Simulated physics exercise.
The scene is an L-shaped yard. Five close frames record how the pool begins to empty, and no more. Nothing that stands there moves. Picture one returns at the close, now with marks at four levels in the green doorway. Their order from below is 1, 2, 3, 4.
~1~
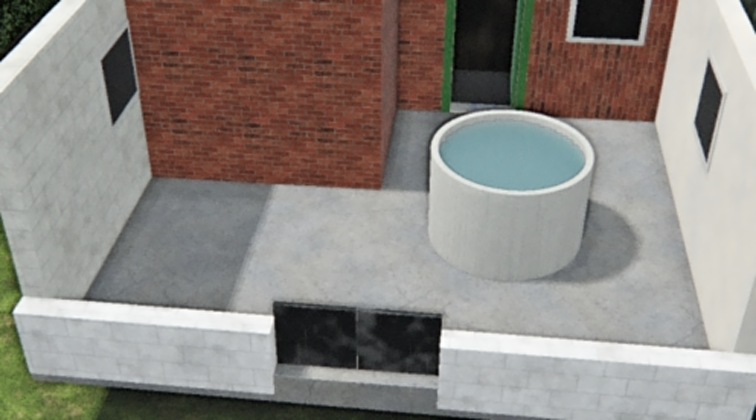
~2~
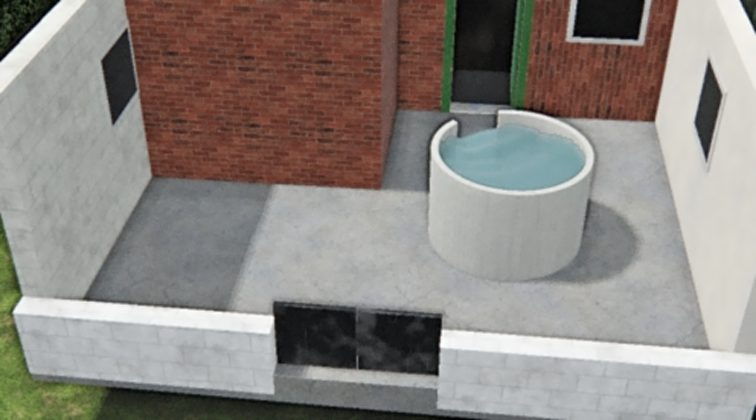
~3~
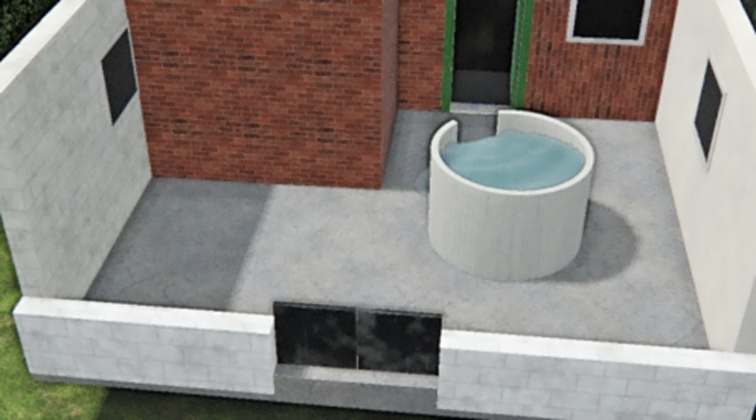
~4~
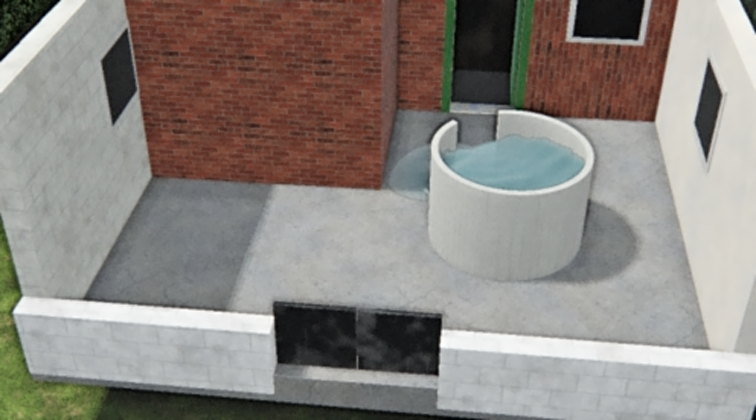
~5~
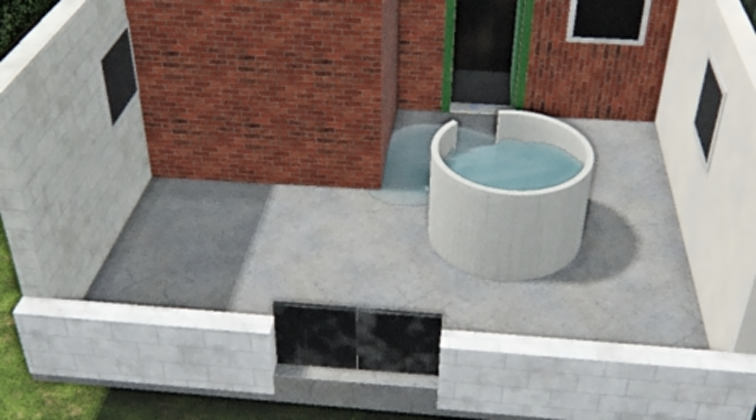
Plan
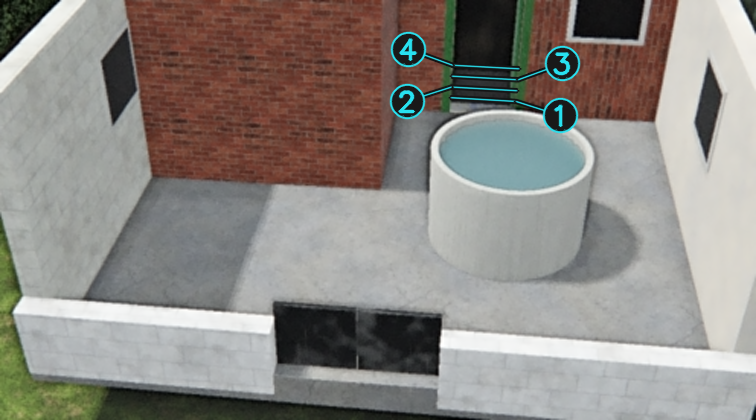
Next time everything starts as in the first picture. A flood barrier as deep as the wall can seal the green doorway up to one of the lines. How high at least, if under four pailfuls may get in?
I would pick mark 2.
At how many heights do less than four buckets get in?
Three of the four.
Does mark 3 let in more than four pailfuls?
No, not at all.
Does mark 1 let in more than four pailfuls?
Yes.
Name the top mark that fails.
Here it is mark 1.
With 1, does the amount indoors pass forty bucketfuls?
No.
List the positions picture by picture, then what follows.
Water in the pool at rest, its middle at (511, 156); foot of the green doorway at (482, 114); shut gate at (358, 319).
Water covers 1 % of the ground, its front hidden from here.
Water covers 3 % of the ground, its front hidden from here.
Water covers 6 % of the ground and shows as far out as (399, 180).
Water covers 11 % of the ground and shows as far out as (422, 127).
On the marked copy, 1 at (483, 99); 2 at (484, 88); 3 at (484, 78); 4 at (485, 67); from the bottom up 1, 2, 3, 4.
For mark 1, about 13 bucketfuls get in.
For mark 2, a bucket or two gets in.
For mark 3, nothing gets over.
For mark 4, nothing gets over.
